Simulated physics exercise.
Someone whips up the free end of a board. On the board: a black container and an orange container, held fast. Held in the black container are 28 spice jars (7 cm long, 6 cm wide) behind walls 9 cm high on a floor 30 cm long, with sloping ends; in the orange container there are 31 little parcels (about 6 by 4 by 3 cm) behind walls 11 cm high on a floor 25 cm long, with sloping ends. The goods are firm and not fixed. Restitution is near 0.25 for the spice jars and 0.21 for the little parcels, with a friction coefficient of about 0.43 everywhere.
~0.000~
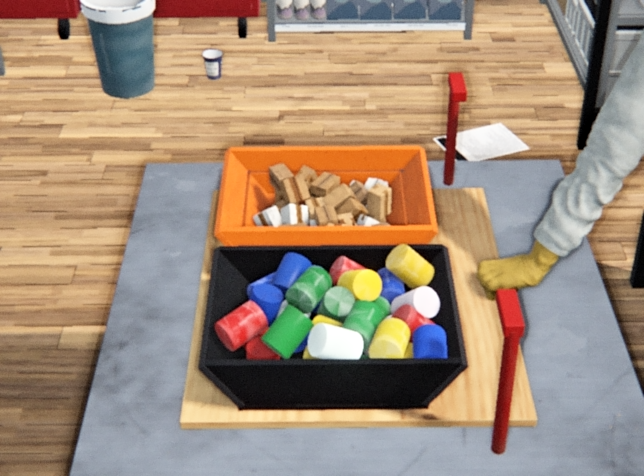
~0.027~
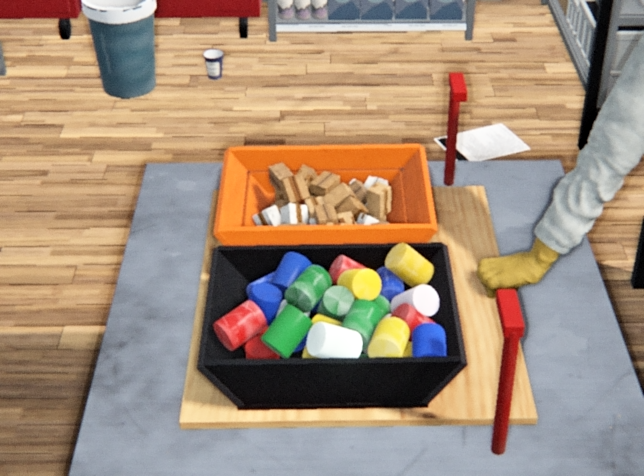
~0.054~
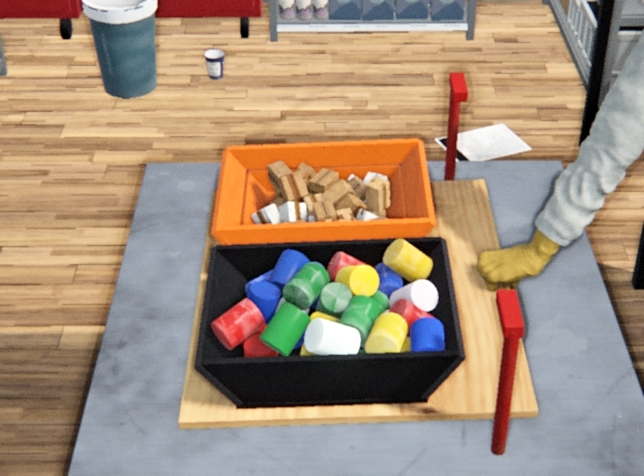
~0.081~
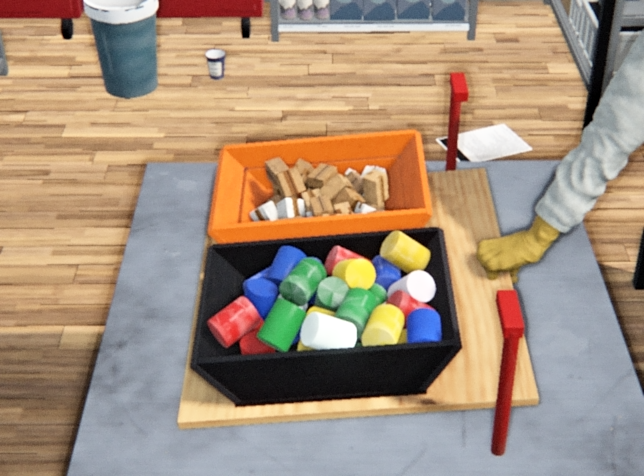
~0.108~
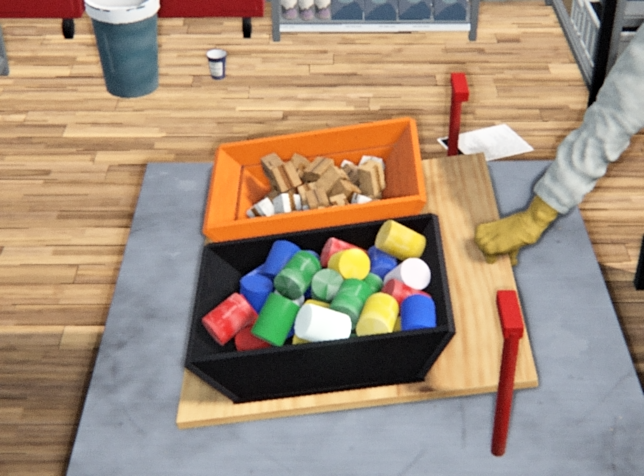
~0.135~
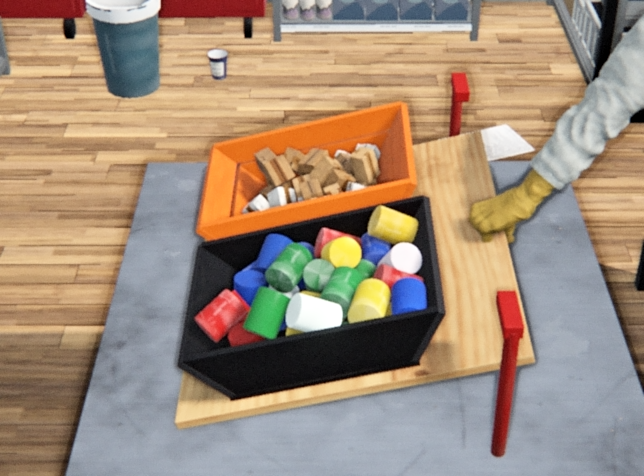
A wooden board on a gray table rose steadily at its right end beside a yellow-gloved hand, tilting a black container of colorful jars and an orange container of small brown and white parcels leftward.
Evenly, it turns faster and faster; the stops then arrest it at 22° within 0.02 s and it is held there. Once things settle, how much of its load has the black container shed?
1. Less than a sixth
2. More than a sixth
Option 2: More than a sixth.
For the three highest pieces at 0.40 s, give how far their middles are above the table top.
I'd say near 32 cm.
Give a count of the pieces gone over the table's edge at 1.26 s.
The number is close to 4.
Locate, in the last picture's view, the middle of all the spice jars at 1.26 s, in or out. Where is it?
The middle is around (226, 311).
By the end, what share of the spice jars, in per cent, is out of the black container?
I'd put it at around 35 percent of them.
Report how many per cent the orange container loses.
Orange container, 0 in a hundred gone.
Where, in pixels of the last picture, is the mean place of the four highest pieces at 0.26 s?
Centred close to (333, 202).
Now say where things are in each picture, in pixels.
In the first picture (we follow the rim corner now nearest the camera, unless another is named; the camera moves round a little), black container at (462, 360); orange container (by its farthest rim corner) at (230, 149); tilt 0°; nothing out yet.
In the second picture, black container at (461, 359); orange container at (230, 149); tilt 1°.
In the third picture, black container at (459, 353); orange container at (228, 148); tilt 2°.
In the fourth picture, black container at (455, 342); orange container at (225, 147); tilt 5°.
In the fifth picture, black container at (449, 327); orange container at (220, 146); tilt 9°.
In the sixth picture, black container at (438, 309); orange container at (214, 146); tilt 14°; nothing out yet.
After 0.16 s, it hits the stops.
After 0.26 s, tilt 22°; 0 of 28 out of the black container and 0 of 31 out of the orange container.
After 0.40 s, tilt 22°; 0 of 28 out of the black container and 0 of 31 out of the orange container.
After 0.66 s, tilt 22°; 8 of 28 out of the black container and 0 of 31 out of the orange container.
When it is over (at 1.26 s), 10 of 28 out of the black container and 0 of 31 out of the orange container. Asked share, 10 of 28, 36 per cent.
